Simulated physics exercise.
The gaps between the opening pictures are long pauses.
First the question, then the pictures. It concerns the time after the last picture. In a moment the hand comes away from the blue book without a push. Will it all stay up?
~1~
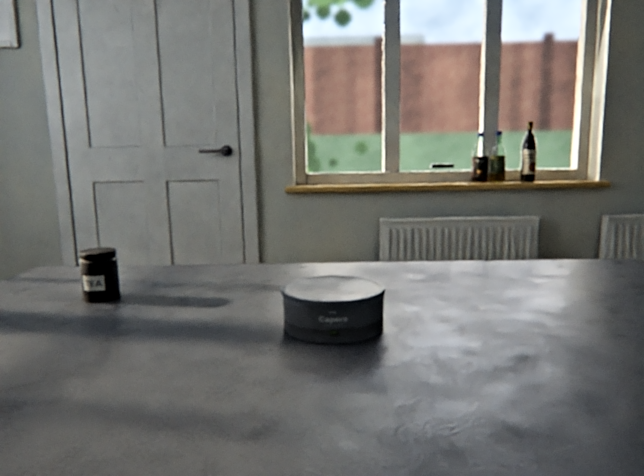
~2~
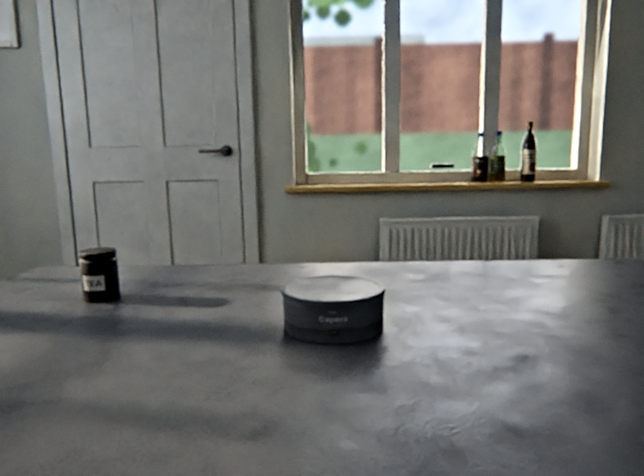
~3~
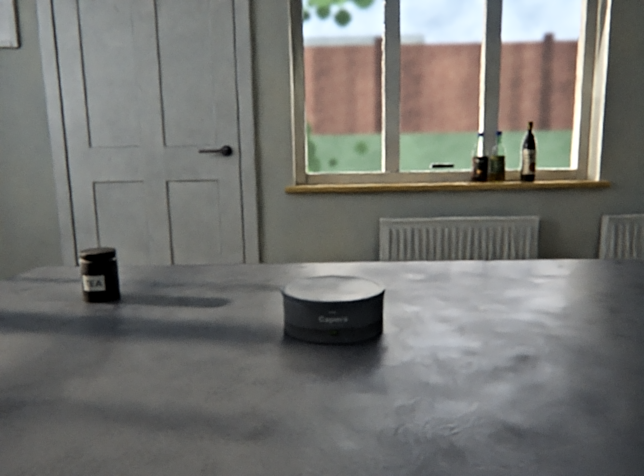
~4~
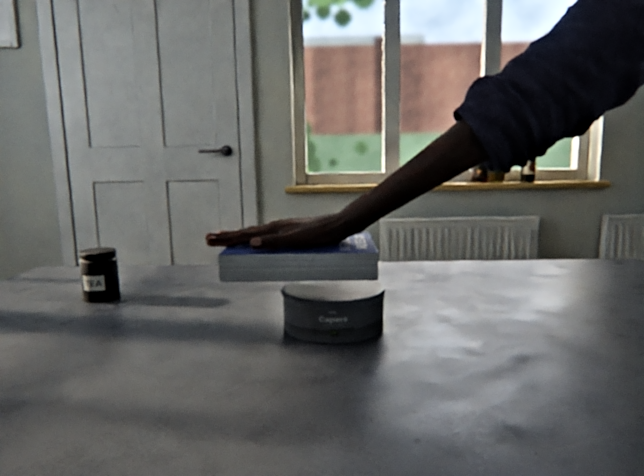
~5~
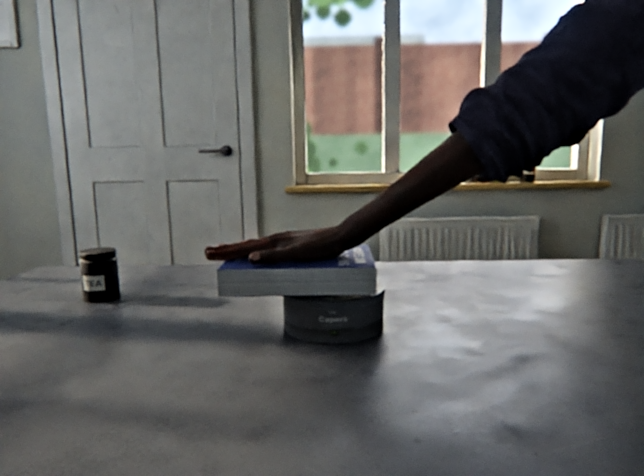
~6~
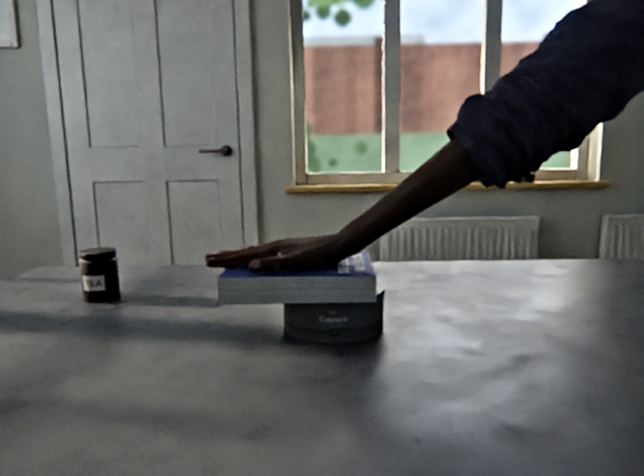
I expect everything to stay in place.
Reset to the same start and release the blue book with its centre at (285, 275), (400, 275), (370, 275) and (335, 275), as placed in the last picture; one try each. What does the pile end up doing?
Stays standing, topples over, stays standing, stays standing.
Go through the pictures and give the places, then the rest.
In the first picture, the last thing is not in view yet; black jar (100, 274).
In the second picture, the last thing is not in view yet; black jar (100, 274).
In the third picture, the last thing is not in view yet; black jar (100, 274).
The fourth picture shows coming down; blue book (303, 255); black jar (100, 274).
The fifth picture shows coming down; blue book (301, 268); black jar (100, 274).
The sixth picture shows in place under the hand; blue book (301, 275); black jar (100, 274).
Then, 0.50 s later than the last frame, all is still.
Then, 1.30 s later than the last frame, blue book resting near (301, 275).
When it is over, all 3 as before. End places, in pixels of the last picture, blue book near (301, 275). The pile keeps its balance.
